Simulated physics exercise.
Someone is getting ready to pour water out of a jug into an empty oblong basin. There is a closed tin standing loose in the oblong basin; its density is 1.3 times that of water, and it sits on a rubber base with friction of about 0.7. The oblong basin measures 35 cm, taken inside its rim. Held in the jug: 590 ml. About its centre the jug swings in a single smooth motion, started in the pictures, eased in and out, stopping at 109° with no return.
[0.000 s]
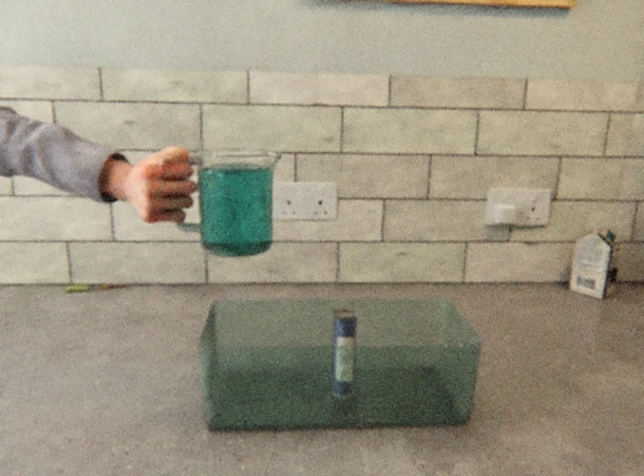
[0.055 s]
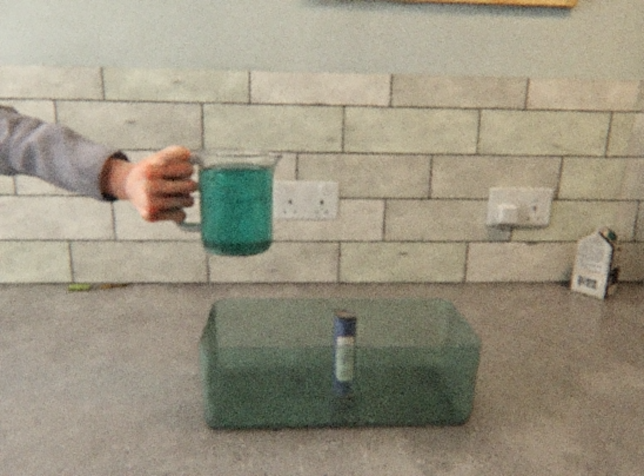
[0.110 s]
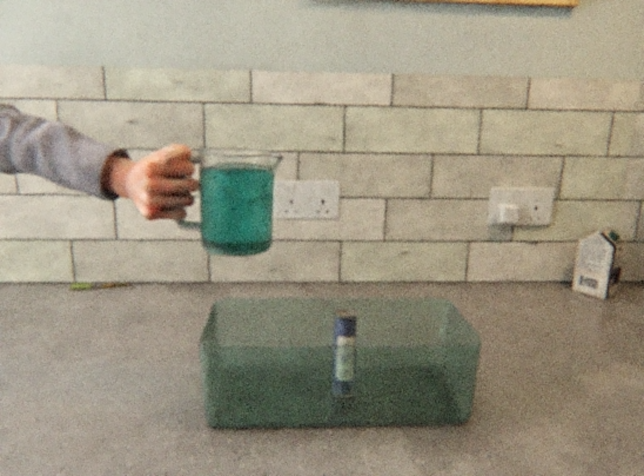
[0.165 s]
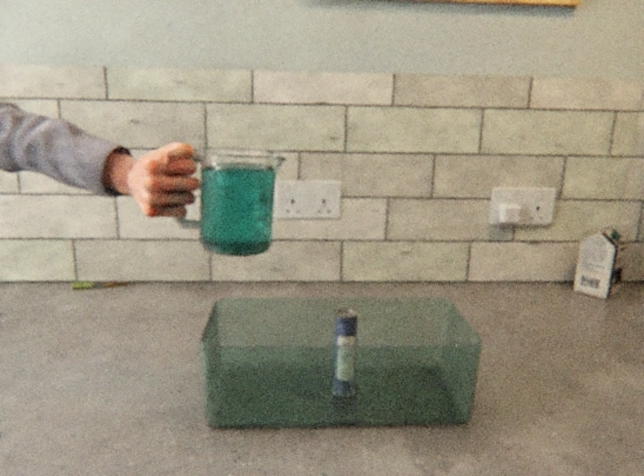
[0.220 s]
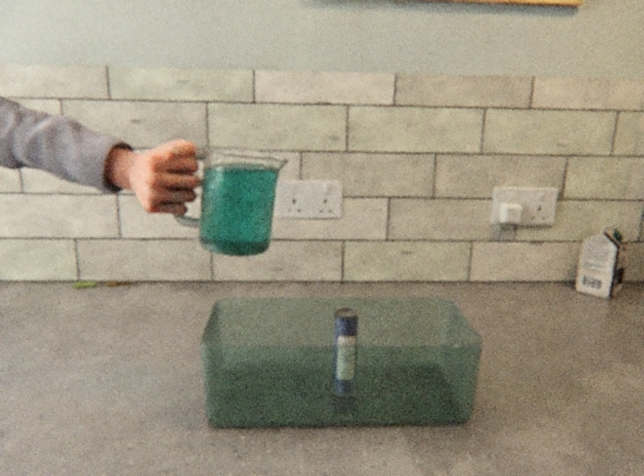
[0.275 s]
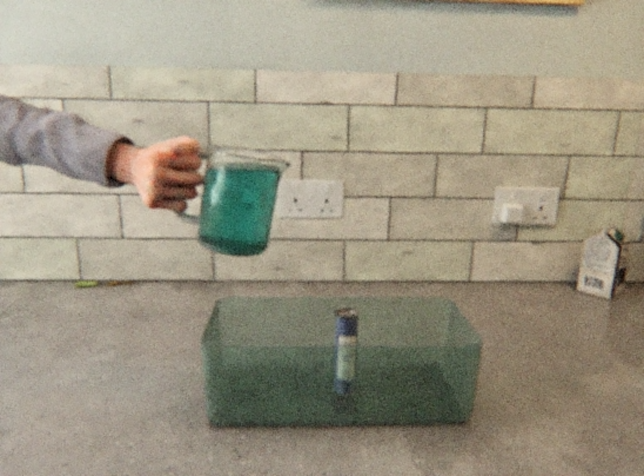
Hand holding a glass jug of green liquid, tilting it slightly to the right above a clear basin with a small upright cylinder inside.
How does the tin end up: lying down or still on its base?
It capsizes.
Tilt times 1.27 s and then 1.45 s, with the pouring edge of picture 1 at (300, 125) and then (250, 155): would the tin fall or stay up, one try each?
First it stays on its base; then it stays on its base.
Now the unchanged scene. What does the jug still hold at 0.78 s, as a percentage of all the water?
About 86 per cent.
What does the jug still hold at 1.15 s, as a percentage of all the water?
About 34 percent.
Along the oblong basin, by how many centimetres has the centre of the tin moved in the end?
In the end the tin's centre has shifted about 8.0 centimetres.
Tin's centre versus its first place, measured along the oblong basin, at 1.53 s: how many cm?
Estimate: Around 2 cm.
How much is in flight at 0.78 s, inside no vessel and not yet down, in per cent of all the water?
Share: Roughly 12 per cent.
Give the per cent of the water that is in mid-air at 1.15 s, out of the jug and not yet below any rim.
I'd say some 26 per cent is in the air.
By 0.78 s the tilt is 61° and 86 per cent is still to pour; the tin stands where it began.
By 1.15 s the tilt is 98° and 34 per cent is still to pour; the tin stands where it began.
By 1.53 s the tilt is 109° and 1 per cent is still to pour; the tin leans 15°.
By 1.95 s the tilt is 109° and 0 per cent is still to pour; the tin lies on its side.
At rest the tin lies on its side.
